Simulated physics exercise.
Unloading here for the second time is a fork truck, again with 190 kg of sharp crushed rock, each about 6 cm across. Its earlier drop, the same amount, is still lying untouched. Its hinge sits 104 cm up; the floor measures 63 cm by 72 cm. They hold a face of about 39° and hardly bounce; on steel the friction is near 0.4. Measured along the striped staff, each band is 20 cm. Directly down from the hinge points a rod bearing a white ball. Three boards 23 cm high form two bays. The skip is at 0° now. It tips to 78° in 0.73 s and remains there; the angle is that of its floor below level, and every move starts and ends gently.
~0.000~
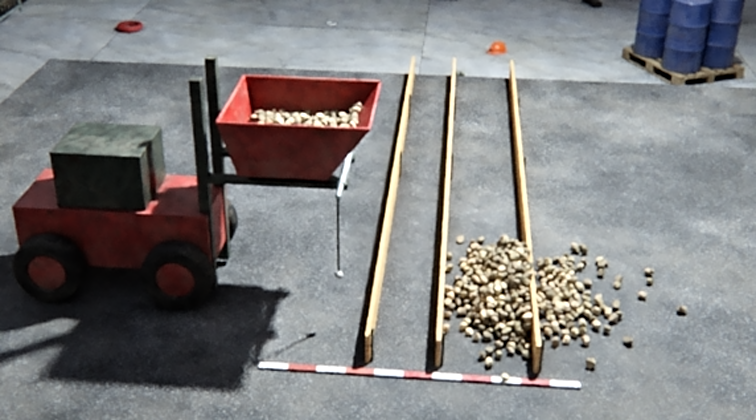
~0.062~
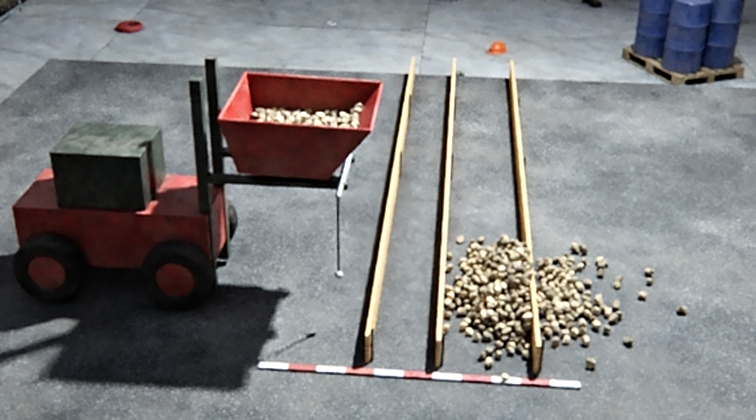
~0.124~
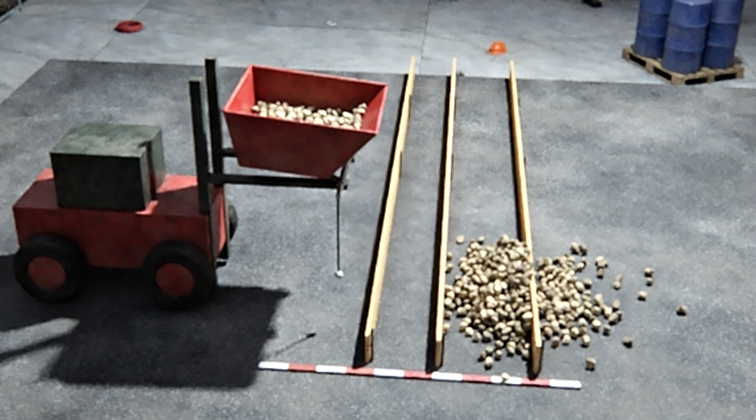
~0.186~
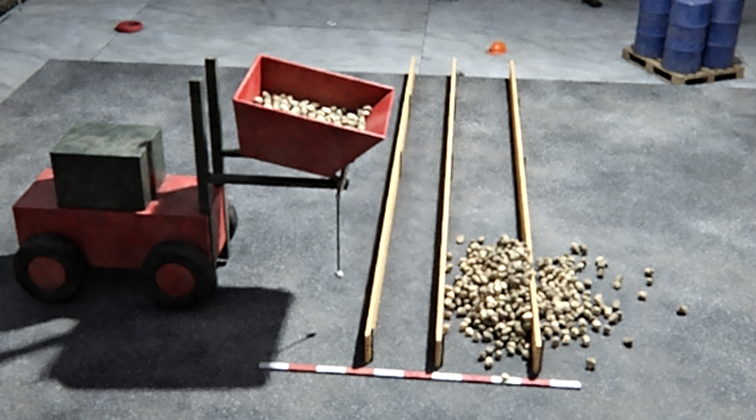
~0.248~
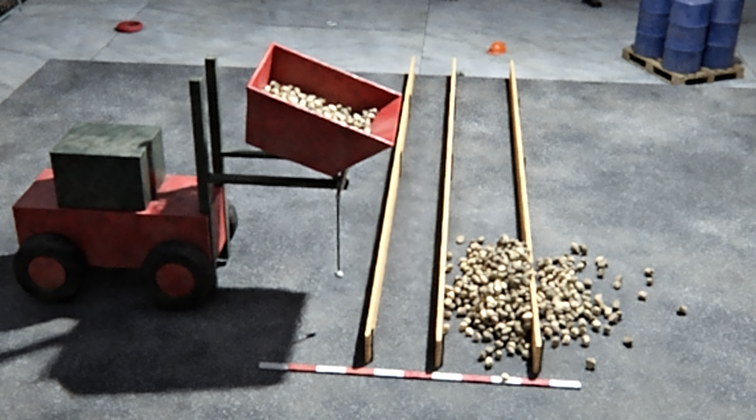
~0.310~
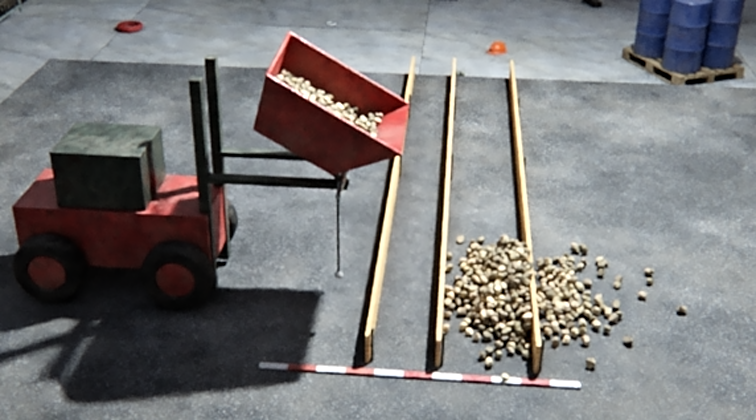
A red skip of pale crushed stones, raised on the forks of a red and dark green fork truck at left, sits nearly level, then tilts steadily down to the right. The stones shift inside it, while the truck and the fixed, elevated view stay still. On the grey floor, three boards run beside a striped staff, a scattered stone heap lies right, and blue barrels stand behind.
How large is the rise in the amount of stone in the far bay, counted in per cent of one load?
86 %.
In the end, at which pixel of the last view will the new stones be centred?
They settle centred around (466, 278).
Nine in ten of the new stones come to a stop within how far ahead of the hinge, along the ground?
I'd say close to 120 centimetres ahead of it.
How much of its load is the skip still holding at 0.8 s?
Roughly 95 per cent remains inside.
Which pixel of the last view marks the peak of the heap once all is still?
Near (464, 259).
After 0.6 s the floor is at 66°; in per cent of one load, 100 in the skip, 80 in the far bay, 20 past the last board; the foremost stones are at (638, 296).
After 0.8 s the floor is at 78°; in per cent of one load, 96 in the skip, 4 in the near bay, 80 in the far bay, 20 past the last board; the foremost stones are at (638, 296).
After 1.2 s the floor is at 78°; in per cent of one load, 34 in the skip, 10 in the near bay, 134 in the far bay, 21 past the last board; the foremost stones are at (638, 296).
After 3.5 s the floor is at 78°; in per cent of one load, 0 in the skip, 11 in the near bay, 166 in the far bay, 23 past the last board; the foremost stones are at (642, 288). Net gain in the far bay, 86.
